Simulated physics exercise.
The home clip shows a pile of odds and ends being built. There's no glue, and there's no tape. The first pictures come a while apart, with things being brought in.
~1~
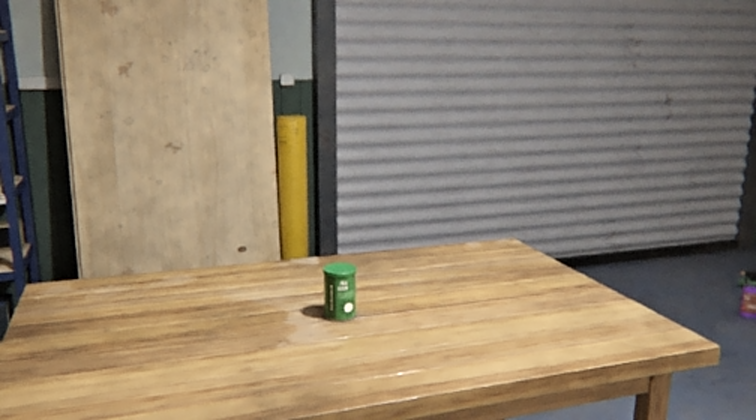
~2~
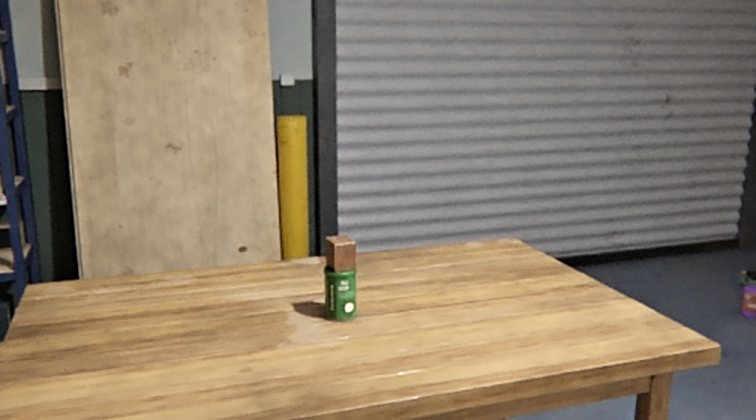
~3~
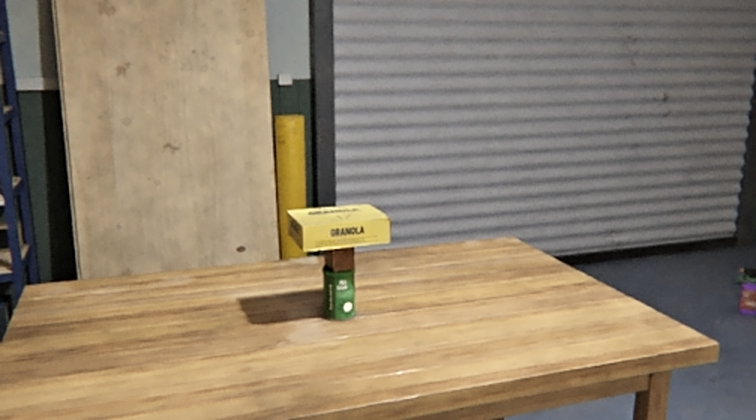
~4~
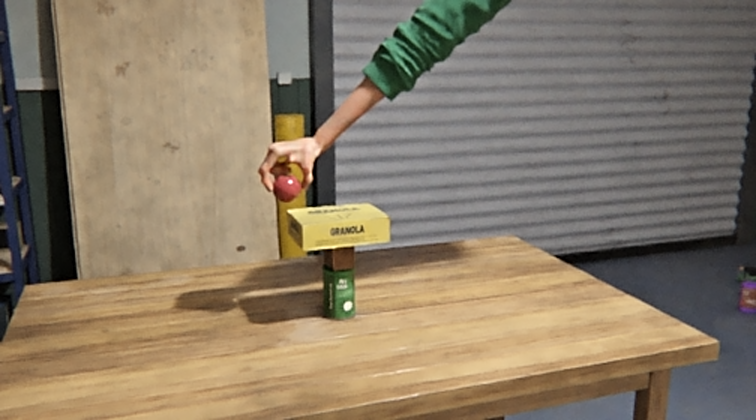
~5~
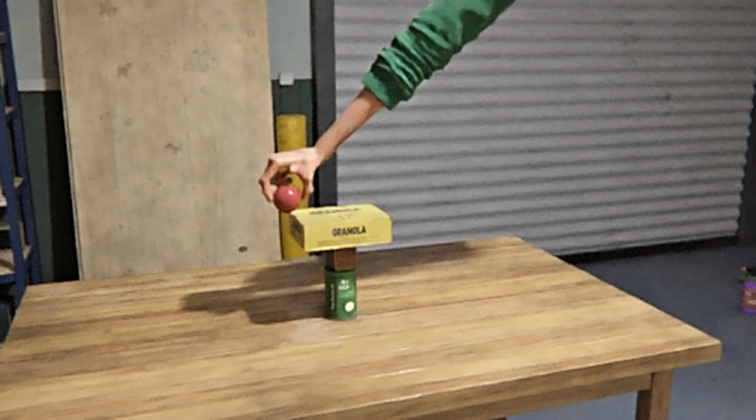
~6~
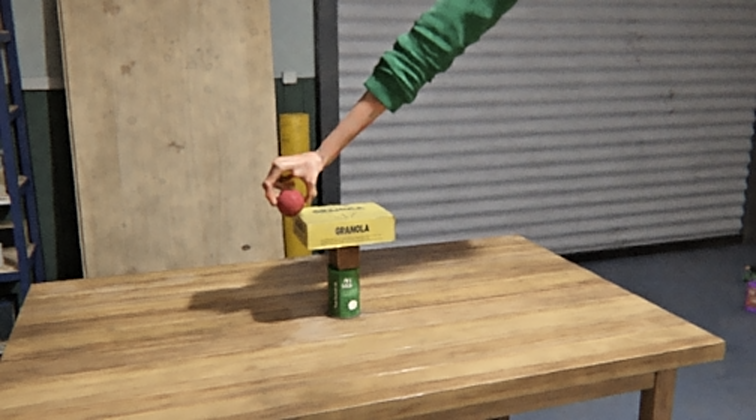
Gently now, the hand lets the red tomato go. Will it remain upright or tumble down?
Seems the tower doesn't stand.
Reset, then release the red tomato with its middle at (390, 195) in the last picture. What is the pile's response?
The pile then goes over.
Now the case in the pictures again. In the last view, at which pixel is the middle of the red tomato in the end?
I'd point to roughly (255, 312).
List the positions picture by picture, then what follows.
In the first frame, the last thing is not in view yet.
In the second frame, the last thing is not in view yet; brown block (341, 254).
In the third frame, the last thing is not in view yet; green tin (339, 292).
The fourth frame shows on its way; red tomato (287, 188); yellow packet (338, 226).
The fifth frame shows on its way; red tomato (287, 199); brown block (341, 253).
The sixth frame shows set down, still held; red tomato (291, 202); green tin (344, 290).
Then, 0.30 s past the last view, red tomato now fallen.
Then, 0.60 s past the last view, things are still on the move.
Finally, fallen, red tomato; the other 3 still in place. Final places as the last picture's camera would see them, red tomato near (255, 312). The pile loses its balance.
